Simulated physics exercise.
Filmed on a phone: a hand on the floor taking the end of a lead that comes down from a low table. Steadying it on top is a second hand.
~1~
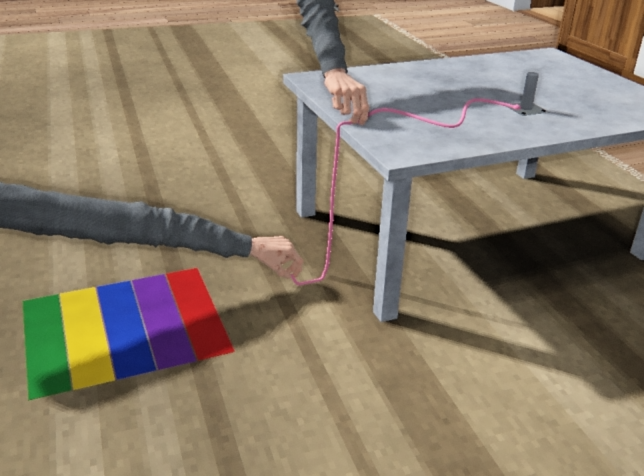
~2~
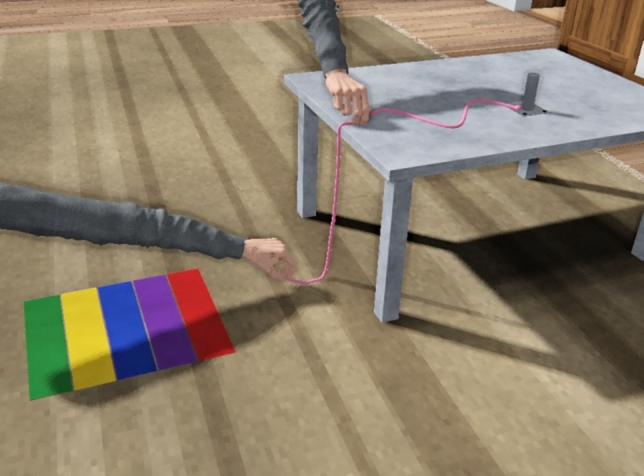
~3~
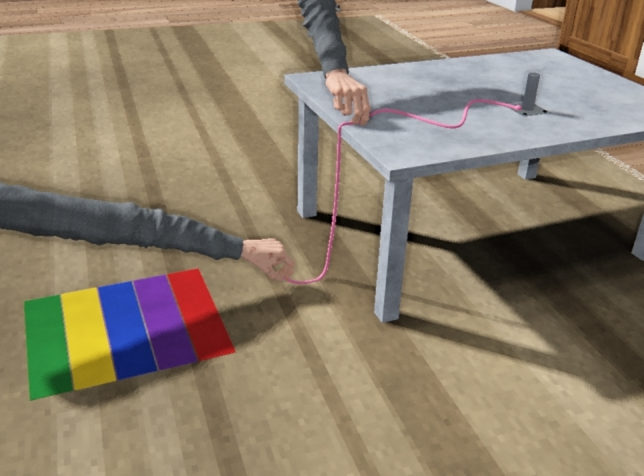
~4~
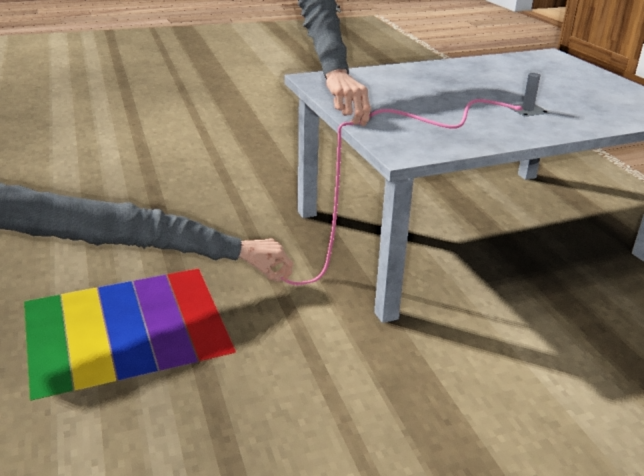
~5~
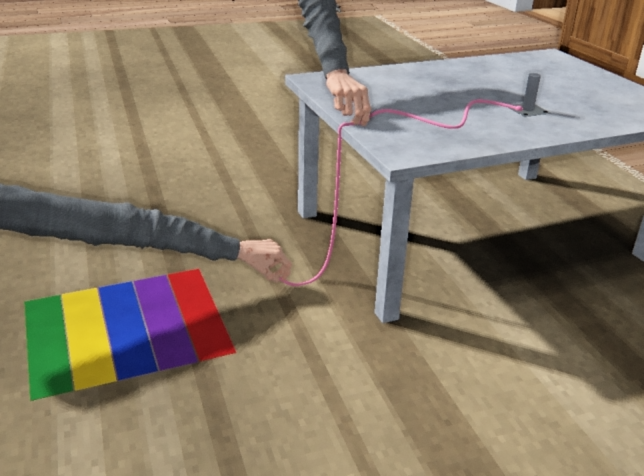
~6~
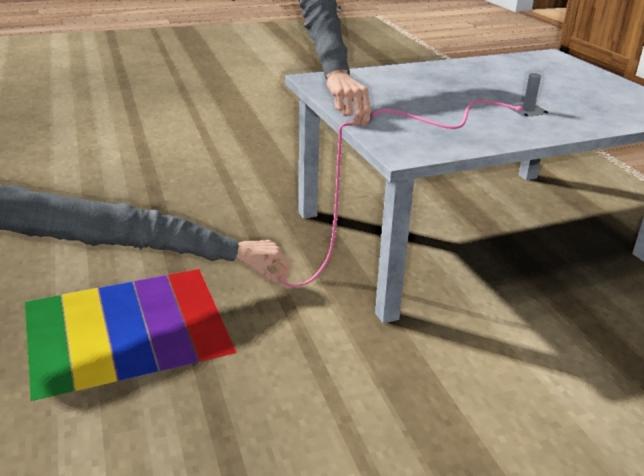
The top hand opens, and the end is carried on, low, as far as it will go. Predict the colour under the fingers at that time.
The yellow one.
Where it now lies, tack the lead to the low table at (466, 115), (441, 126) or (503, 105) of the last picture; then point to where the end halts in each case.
It would sit near (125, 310) the first time, (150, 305) the second and (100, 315) the third.
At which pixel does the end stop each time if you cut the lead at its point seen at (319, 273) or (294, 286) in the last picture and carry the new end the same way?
In turn, around (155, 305) and around (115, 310).
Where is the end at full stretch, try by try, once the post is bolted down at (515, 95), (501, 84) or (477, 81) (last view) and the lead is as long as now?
Going by the last picture, roughly (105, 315), (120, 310) and (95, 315).
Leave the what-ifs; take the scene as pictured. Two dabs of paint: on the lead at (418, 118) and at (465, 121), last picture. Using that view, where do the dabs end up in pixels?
You'll find the first mark at (364, 128) and the second mark at (425, 121).
Early on, end near (144, 306); over purple.
Midway, end near (107, 313); over blue.
At the end of the slack, end near (85, 318); over yellow. The end stops over the yellow strip.
